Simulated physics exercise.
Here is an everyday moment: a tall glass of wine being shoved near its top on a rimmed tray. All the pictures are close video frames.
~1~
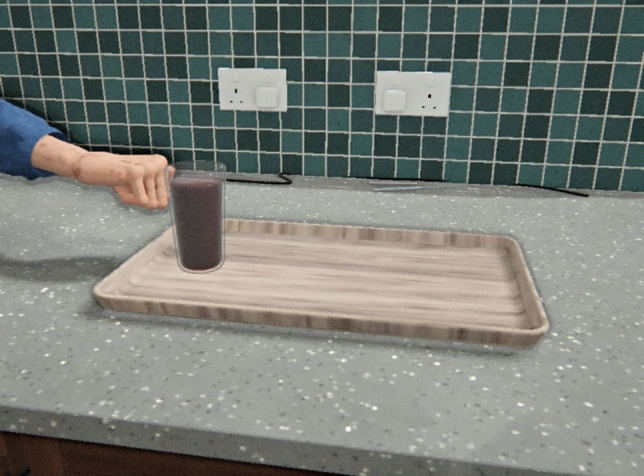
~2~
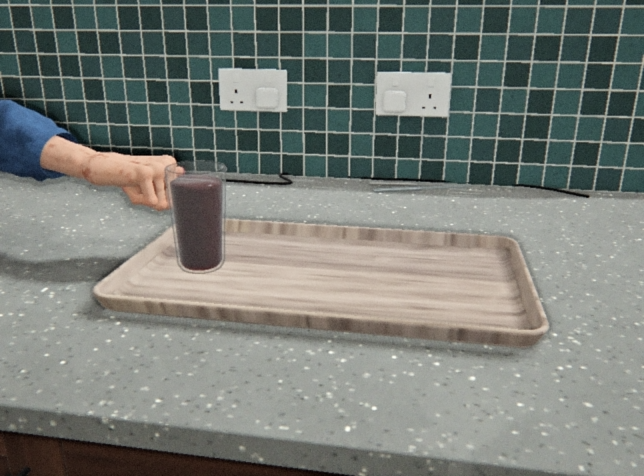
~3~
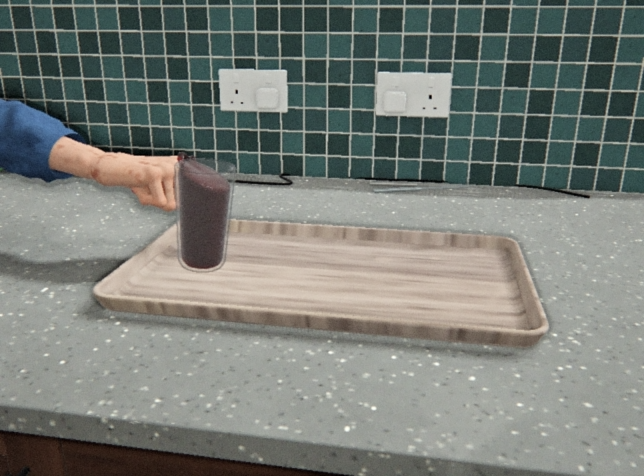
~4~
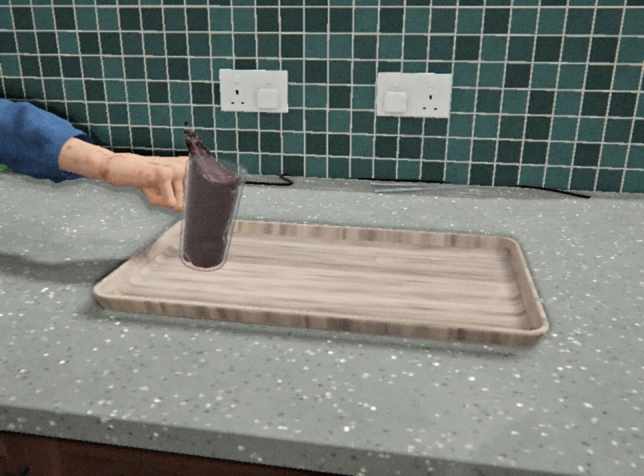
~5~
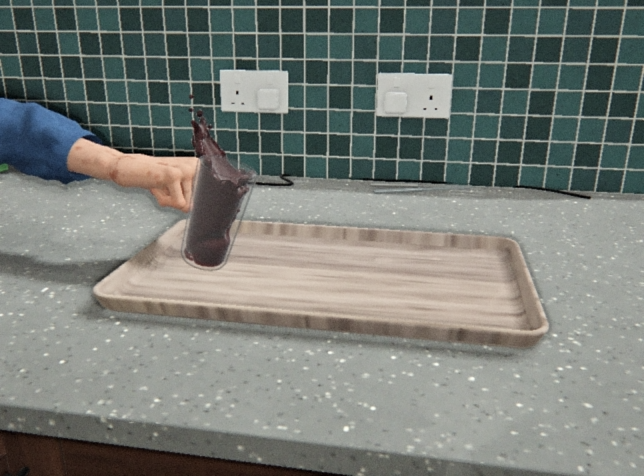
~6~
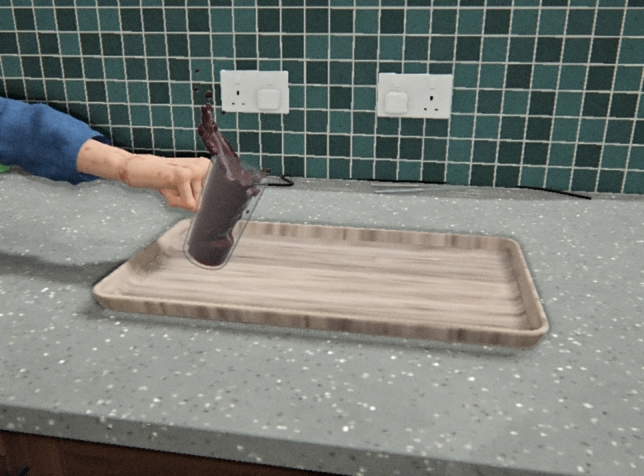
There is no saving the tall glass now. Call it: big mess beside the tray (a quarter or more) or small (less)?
Big.
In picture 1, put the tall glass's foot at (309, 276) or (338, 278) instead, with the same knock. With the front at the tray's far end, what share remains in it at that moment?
The first gives 70 %, the second 65 %.
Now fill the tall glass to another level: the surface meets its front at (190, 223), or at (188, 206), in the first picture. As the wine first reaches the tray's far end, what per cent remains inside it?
The first level leaves around 45 percent, the second around 45 percent.
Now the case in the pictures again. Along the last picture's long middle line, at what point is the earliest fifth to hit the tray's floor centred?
Impact centre, mid-line: Approx. (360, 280).
A moment on, the tall glass lies on its side and 83 per cent is in the glass, 5 on the tray and 12 above or beyond its rim.
Next, the tall glass lies on its side and 44 per cent is in the glass, 45 on the tray and 11 above or beyond its rim.
Then the tall glass lies on its side and 26 per cent is in the glass, 55 on the tray and 19 above or beyond its rim.
Later the tall glass lies on its side and 14 per cent is in the glass, 51 on the tray and 35 above or beyond its rim.
Finally, 65 per cent is held by tray and glass, 35 is off the tray.
